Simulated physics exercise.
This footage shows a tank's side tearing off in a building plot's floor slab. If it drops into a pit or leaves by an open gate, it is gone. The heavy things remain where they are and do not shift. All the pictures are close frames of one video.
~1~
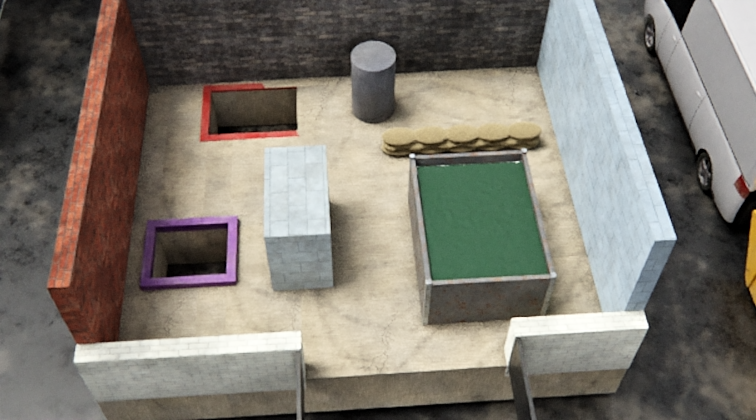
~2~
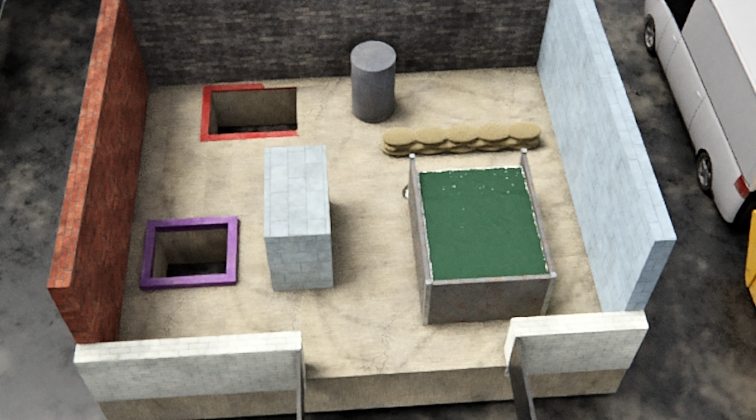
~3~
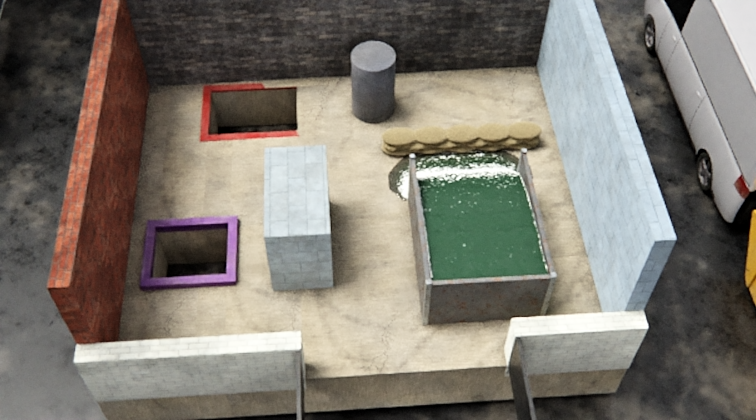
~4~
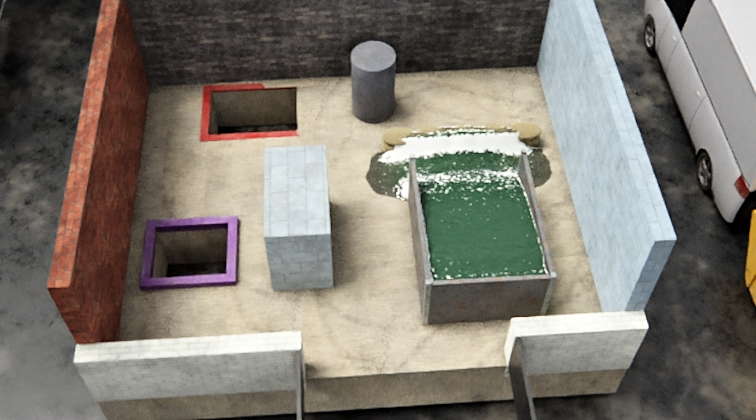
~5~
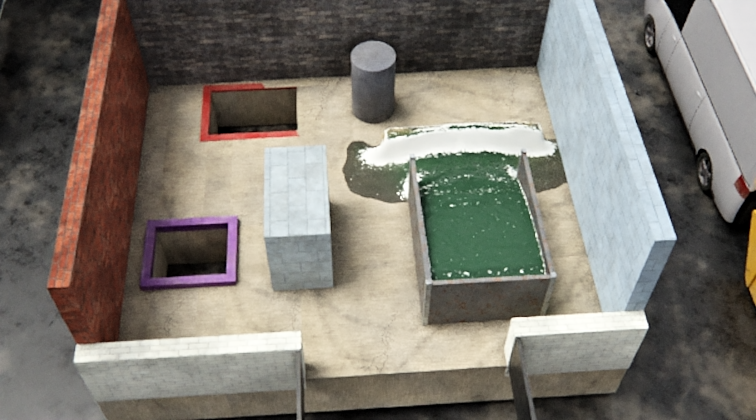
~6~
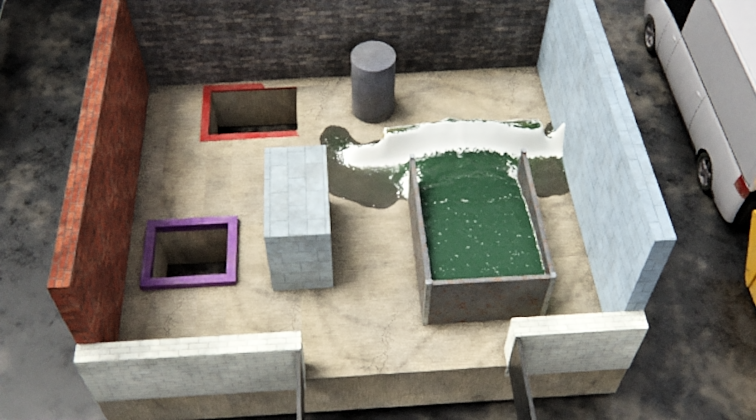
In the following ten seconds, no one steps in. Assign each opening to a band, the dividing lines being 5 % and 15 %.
The gate lands in the 5 to 15 % range; the red pit lands over 15 %; the purple pit lands under 5 %.
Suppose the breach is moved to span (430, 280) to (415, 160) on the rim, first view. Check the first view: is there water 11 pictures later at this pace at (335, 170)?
It would be soaked by then.
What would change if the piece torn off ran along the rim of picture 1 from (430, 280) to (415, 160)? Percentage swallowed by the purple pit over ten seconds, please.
I'd estimate the purple pit takes around 4 percent.
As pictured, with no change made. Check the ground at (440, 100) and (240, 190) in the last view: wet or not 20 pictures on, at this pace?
Point 1: Inundated; point 2: Inundated.
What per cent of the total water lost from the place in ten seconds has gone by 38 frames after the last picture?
I'd estimate some 60 per cent.
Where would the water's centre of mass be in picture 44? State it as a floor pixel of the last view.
At about (392, 205).
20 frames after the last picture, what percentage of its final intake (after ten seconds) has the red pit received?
The figure is near 25 per cent.
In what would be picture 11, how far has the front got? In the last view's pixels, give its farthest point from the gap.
Roughly at (216, 141).
A moment on, water covers 45 % of the floor; the gate 0 %, the red pit 1 %, the purple pit 0 %.
Next, water covers 65 % of the floor; the gate 0 %, the red pit 4 %, the purple pit 0 %.
Then, water covers 80 % of the floor; the gate 1 %, the red pit 8 %, the purple pit 0 %.
Later, water covers 90 % of the floor; the gate 6 %, the red pit 20 %, the purple pit 0 %.
In the end, water covers 95 % of the floor; the gate 11 %, the red pit 32 %, the purple pit 0 %.
